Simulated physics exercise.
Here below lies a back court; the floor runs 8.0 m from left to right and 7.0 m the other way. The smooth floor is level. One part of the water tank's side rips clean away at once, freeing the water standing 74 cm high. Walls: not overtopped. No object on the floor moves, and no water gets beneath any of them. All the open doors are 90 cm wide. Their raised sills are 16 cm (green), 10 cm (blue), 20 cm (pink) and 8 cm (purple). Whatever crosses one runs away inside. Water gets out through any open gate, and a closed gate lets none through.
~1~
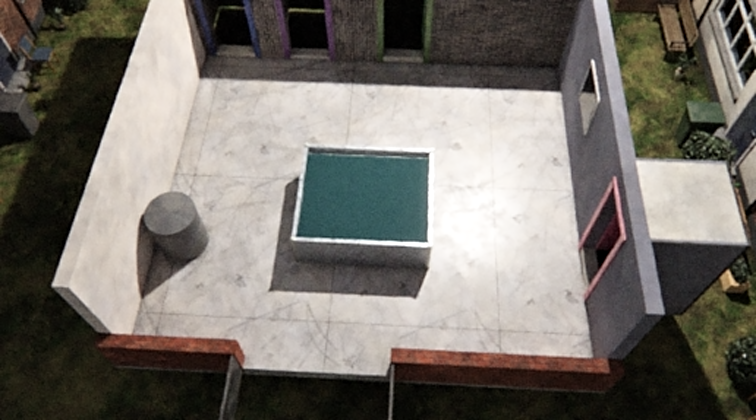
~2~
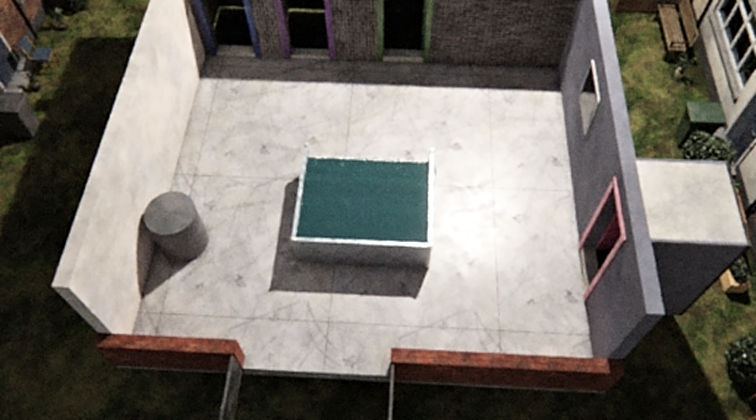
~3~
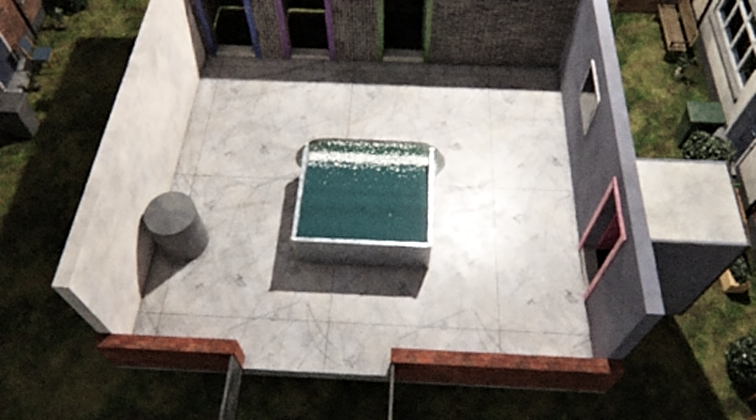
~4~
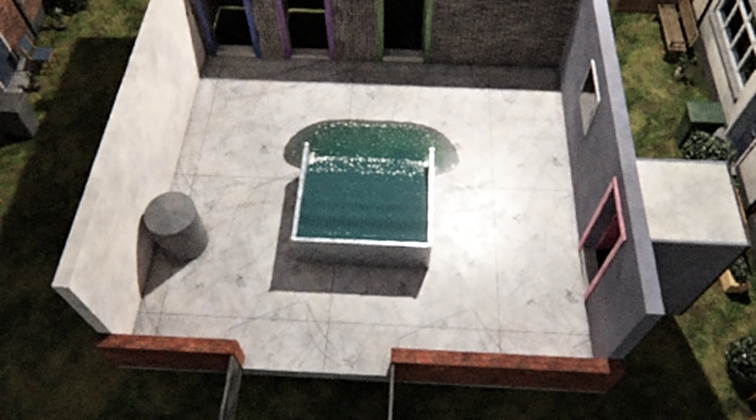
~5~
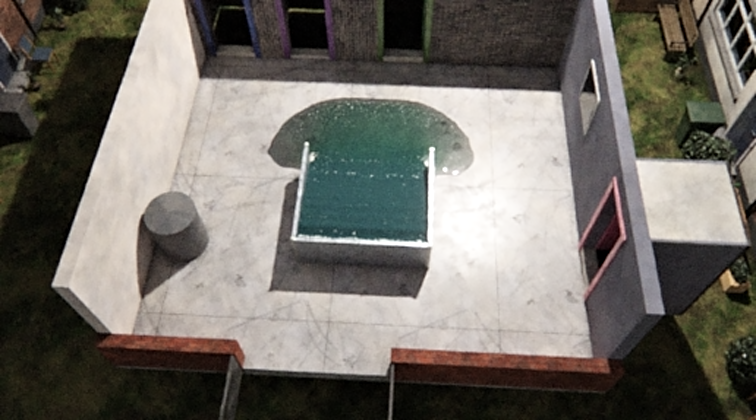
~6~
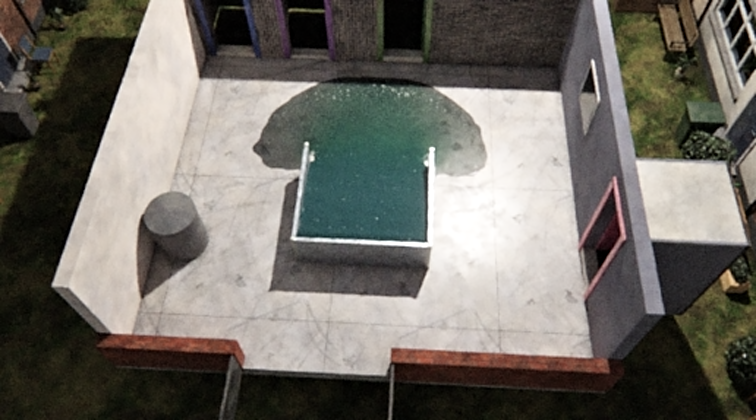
At first, a square tank of still green water stands in a walled court beside a grey cylinder. Then its far side gives way, and water pours out behind it, spreading across the pale floor in a widening rounded pool toward the back wall with its openings, while the cylinder stays still.
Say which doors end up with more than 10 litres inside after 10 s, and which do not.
Green door more than 10 litres inside, blue door more than 10 litres inside, pink door not more than 10 litres inside, purple door more than 10 litres inside.
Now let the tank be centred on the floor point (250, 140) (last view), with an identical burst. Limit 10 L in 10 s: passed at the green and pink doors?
Checking the limit: The green door is within it and the pink door is within it.
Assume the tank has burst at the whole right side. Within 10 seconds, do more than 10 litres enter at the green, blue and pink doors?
Green falls short; blue falls short; pink exceeds.
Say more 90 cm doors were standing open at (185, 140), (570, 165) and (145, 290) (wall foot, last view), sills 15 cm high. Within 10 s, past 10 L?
Less, less, less.
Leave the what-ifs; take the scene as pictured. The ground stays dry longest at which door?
Pink.
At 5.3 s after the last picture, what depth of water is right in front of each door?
Green 8 cm, blue 14 cm, pink 4 cm, purple 9 cm.
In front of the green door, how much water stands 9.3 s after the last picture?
About 5.5 cm.
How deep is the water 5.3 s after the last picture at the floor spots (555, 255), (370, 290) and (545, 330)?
Roughly 4, 0, 3 cm.
Then, 0.7 s after the last picture water covers 30 % of the floor and is deepest (42 cm) near (371, 66); green door 37 cm at the sill, 60 L in, blue door not reached, pink door not reached, purple door 20 cm at the sill, 19 L in.
Then, 1.5 s after the last picture water covers 35 % of the floor and is deepest (38 cm) near (402, 73); green door 39 cm at the sill, 186 L in, blue door 15 cm at the sill, 0 L in, pink door not reached, purple door 28 cm at the sill, 107 L in.
Then, 2.8 s after the last picture water covers 40 % of the floor and is deepest (30 cm) near (556, 73); green door 22 cm at the sill, 287 L in, blue door 17 cm at the sill, 17 L in, pink door not reached, purple door 18 cm at the sill, 209 L in.
Then, 5.3 s after the last picture water covers 80 % of the floor and is deepest (17 cm) near (164, 215); green door 8 cm at the sill, 297 L in, blue door 14 cm at the sill, 67 L in, pink door 4 cm at the sill, 0 L in, purple door 9 cm at the sill, 247 L in.
Then, 9.3 s after the last picture water covers 95 % of the floor and is deepest (9 cm) near (484, 367); green door 5 cm at the sill, 297 L in, blue door 6 cm at the sill, 74 L in, pink door 3 cm at the sill, 0 L in, purple door 6 cm at the sill, 249 L in.
